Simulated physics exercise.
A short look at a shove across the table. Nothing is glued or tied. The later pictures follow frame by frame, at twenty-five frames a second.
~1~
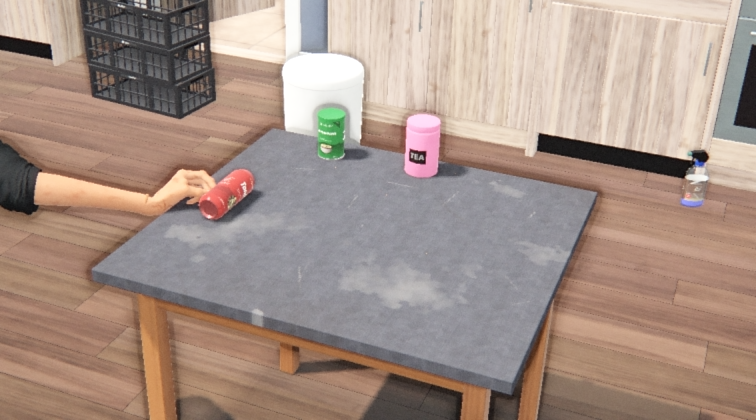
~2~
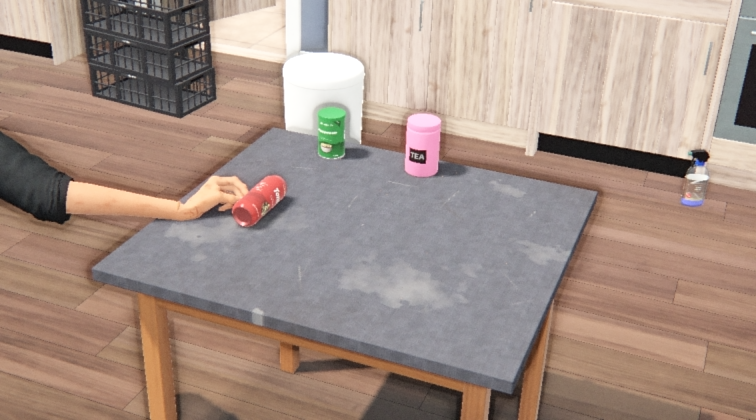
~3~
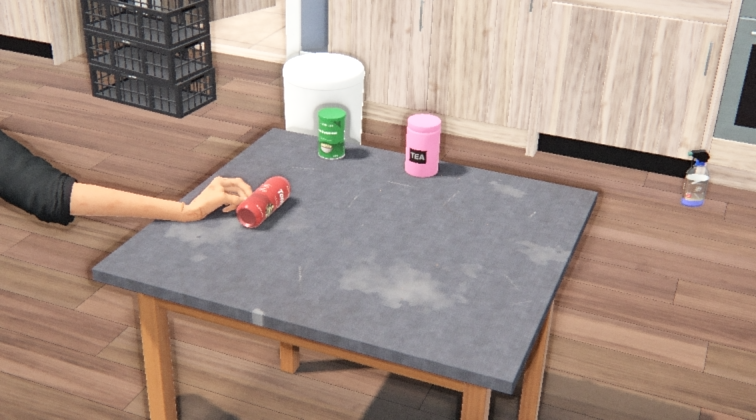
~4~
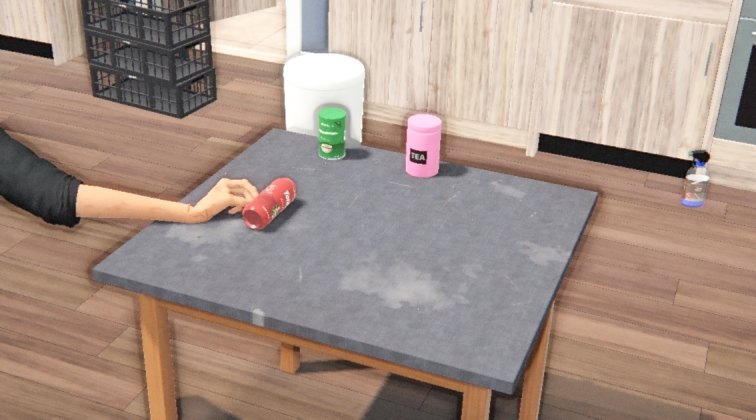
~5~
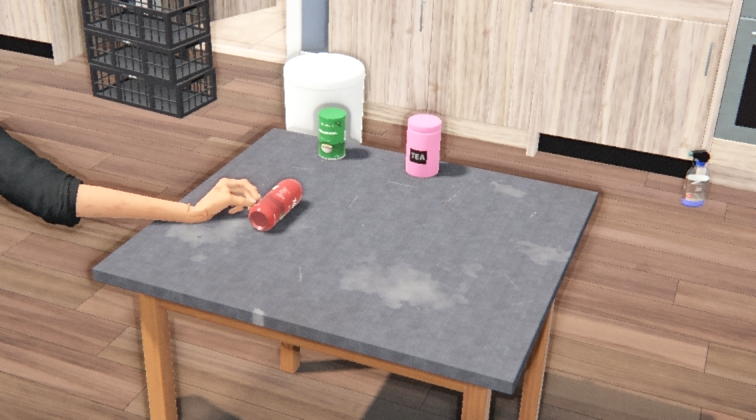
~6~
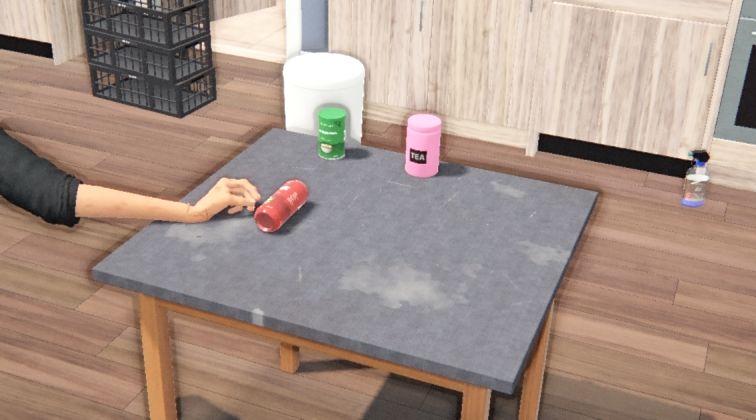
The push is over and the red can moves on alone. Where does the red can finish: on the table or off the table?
The red can remains on top.
Then, 0.10 s on from there, red can shifted about its own width near (295, 208).
Then, 0.30 s on from there, red can shifted well along near (314, 213).
In the end, moved from the start, red can. At the end, from the last picture's camera, red can near (325, 215).
